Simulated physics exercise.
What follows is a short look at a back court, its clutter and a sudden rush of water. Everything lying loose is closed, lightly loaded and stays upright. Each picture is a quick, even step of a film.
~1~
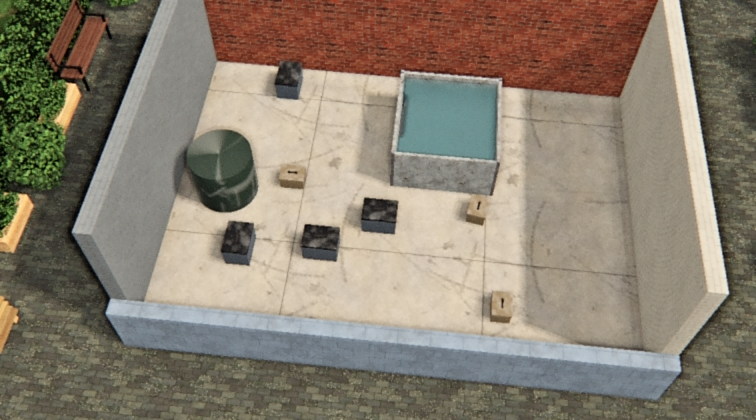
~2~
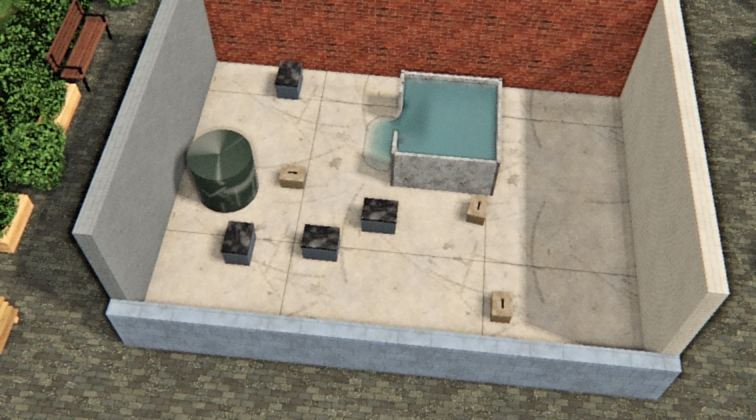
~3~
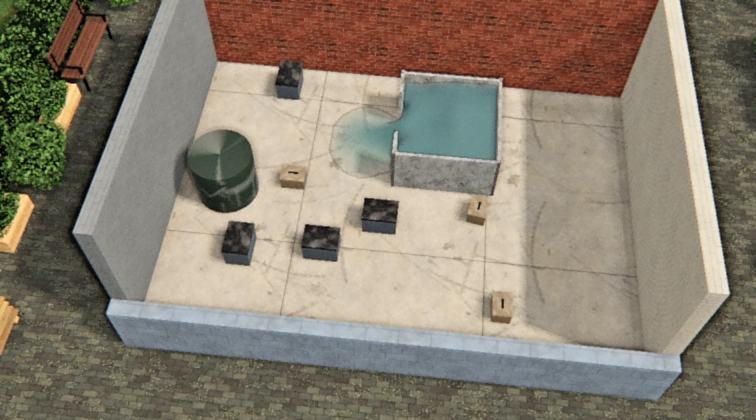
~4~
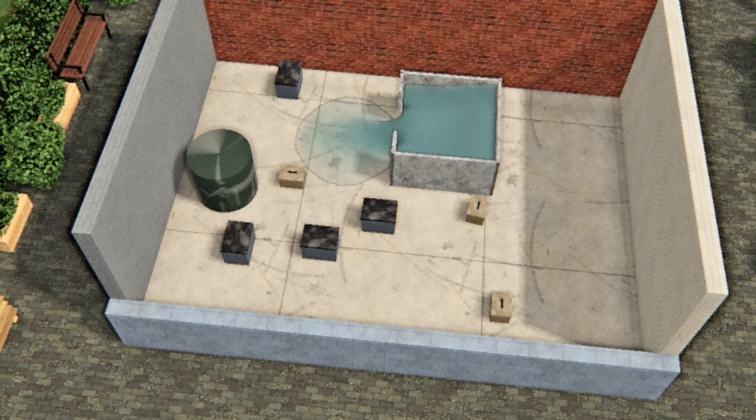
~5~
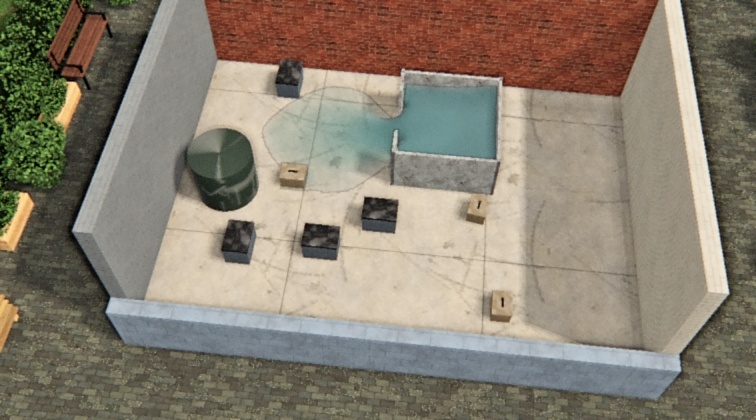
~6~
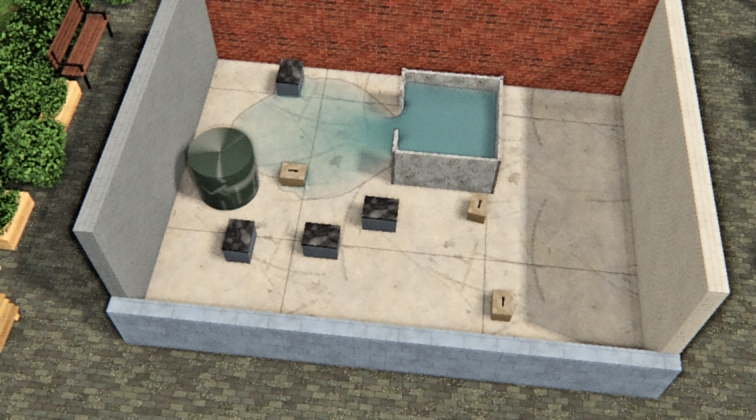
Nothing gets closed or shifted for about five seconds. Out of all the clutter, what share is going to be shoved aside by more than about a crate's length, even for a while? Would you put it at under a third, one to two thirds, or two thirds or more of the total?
I would put it at one to two thirds of the total.
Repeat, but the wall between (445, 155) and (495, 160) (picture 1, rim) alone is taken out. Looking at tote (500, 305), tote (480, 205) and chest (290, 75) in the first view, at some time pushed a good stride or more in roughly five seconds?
One after the other: Swept aside, yes, never so far.
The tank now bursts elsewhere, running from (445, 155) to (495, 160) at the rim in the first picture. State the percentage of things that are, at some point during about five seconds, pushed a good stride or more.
Near 40 in a hundred.
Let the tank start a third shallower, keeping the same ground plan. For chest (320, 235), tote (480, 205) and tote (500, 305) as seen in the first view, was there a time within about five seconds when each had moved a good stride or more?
Taking each in turn, the answer is came up short, came up short, came up short.
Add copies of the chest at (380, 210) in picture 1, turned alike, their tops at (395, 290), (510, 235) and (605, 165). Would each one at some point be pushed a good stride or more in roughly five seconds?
Results - 1: Doesn't go far; 2: Doesn't go far; 3: Doesn't go far.
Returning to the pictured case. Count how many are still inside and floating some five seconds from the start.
The answer is 4.
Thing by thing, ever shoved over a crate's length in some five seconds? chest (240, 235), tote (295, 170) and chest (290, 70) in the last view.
One, displaced that much; two, displaced that much; three, displaced that much.
A moment on, 0 of 7 are well off their spots; 0 afloat.
Next, 3 of 7 are well off their spots; 1 afloat.
Later, 3 of 7 are well off their spots; 3 afloat.
In the end, 2 of 7 are well off their spots, and 3 have been at some point; 4 afloat.
